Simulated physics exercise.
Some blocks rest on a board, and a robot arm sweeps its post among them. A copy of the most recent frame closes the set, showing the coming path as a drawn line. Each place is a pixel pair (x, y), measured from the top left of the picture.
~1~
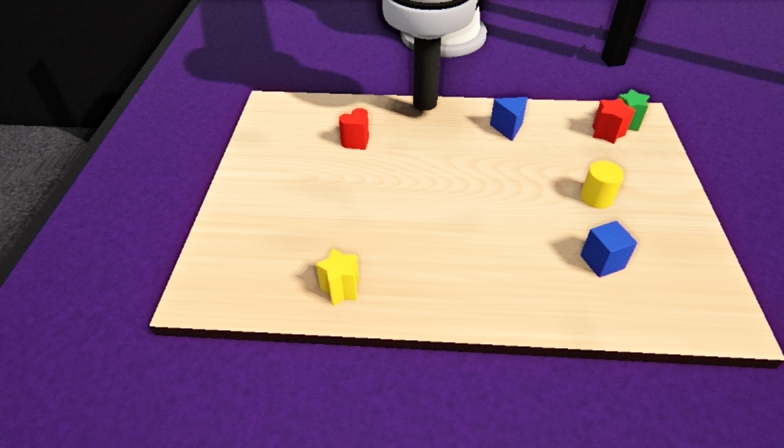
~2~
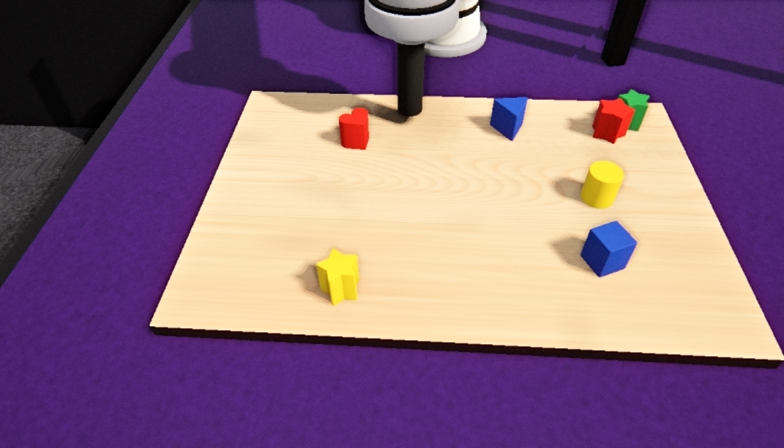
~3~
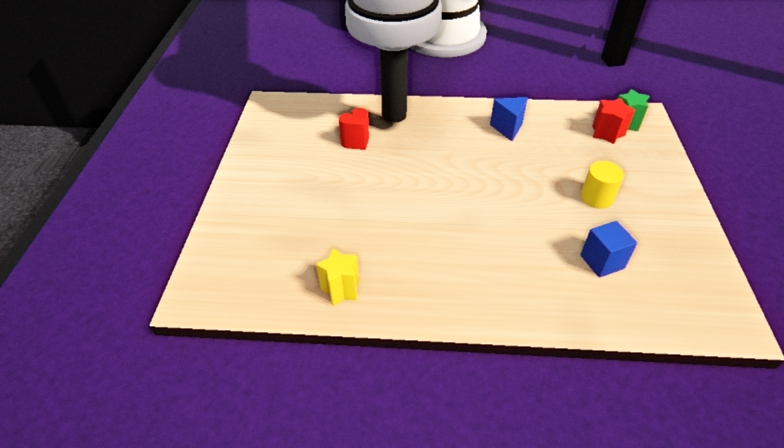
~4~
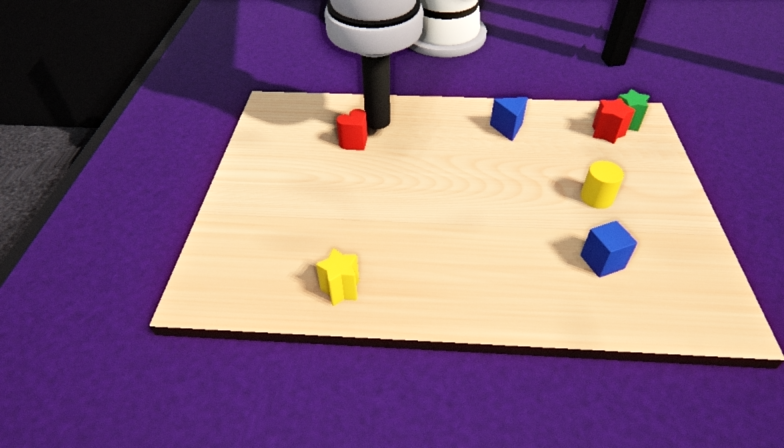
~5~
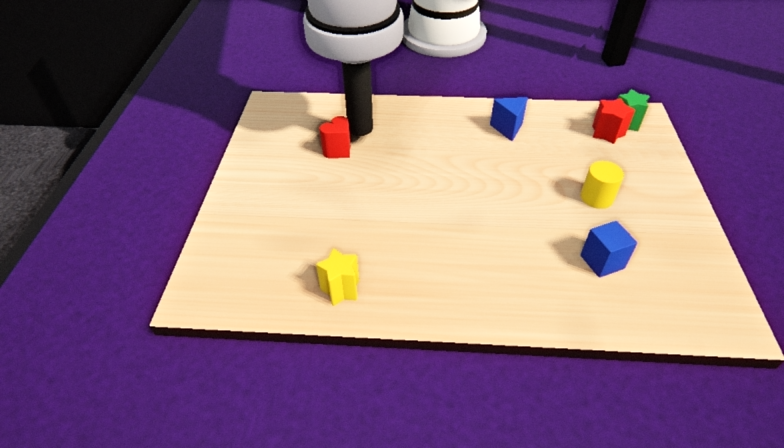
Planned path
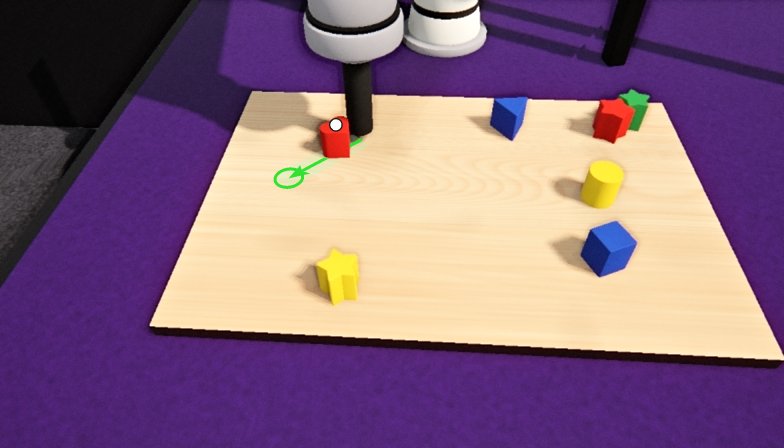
A robot arm's black post moves left and slightly nearer along the far edge of a pale wooden board, which lies on a purple surface seen from above at an angle by a still camera. A red heart sits near the post, with a blue triangular block, red and green blocks, a yellow cylinder and a blue cube to the right and a yellow star nearer. The post reaches the heart and pushes it a short way left and nearer, while the other blocks stay still.
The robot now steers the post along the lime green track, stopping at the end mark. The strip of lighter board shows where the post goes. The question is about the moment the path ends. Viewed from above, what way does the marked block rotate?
The turn is anti-clockwise.
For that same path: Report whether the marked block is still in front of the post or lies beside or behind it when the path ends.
As far as I can tell, the marked block is still leading the way in front of the post.
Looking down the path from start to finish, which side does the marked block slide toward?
Picture yourself facing from the start of the path to its end: The marked block moves off to your left.
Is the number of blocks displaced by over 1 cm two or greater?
No, it doesn't check out.
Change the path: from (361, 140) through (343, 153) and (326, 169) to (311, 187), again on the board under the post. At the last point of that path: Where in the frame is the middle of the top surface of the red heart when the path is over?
Located at (280, 154).
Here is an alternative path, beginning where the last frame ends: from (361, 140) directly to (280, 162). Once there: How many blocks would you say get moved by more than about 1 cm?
Displaced: One.
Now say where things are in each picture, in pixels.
Tip of the post at (425, 104), middles of tops, red heart at (355, 116), in the first picture.
Post at (410, 110), nothing pushed, in the second picture.
Post at (394, 116), nothing pushed, in the third picture.
Post at (378, 122), red heart at (353, 117), in the fourth picture.
Post at (361, 129), red heart at (336, 125), in the fifth picture.
The line goes straight from (361, 140) to (289, 178); the dot is on the red heart.
What follows on the original path. One third of the way, post at (337, 141); red heart at (313, 138), turned 15° anticlockwise.
Two thirds of the way, post at (312, 154); red heart at (291, 152), turned 45° anticlockwise.
At the end, post at (287, 167); red heart at (268, 168), turned 70° anticlockwise.
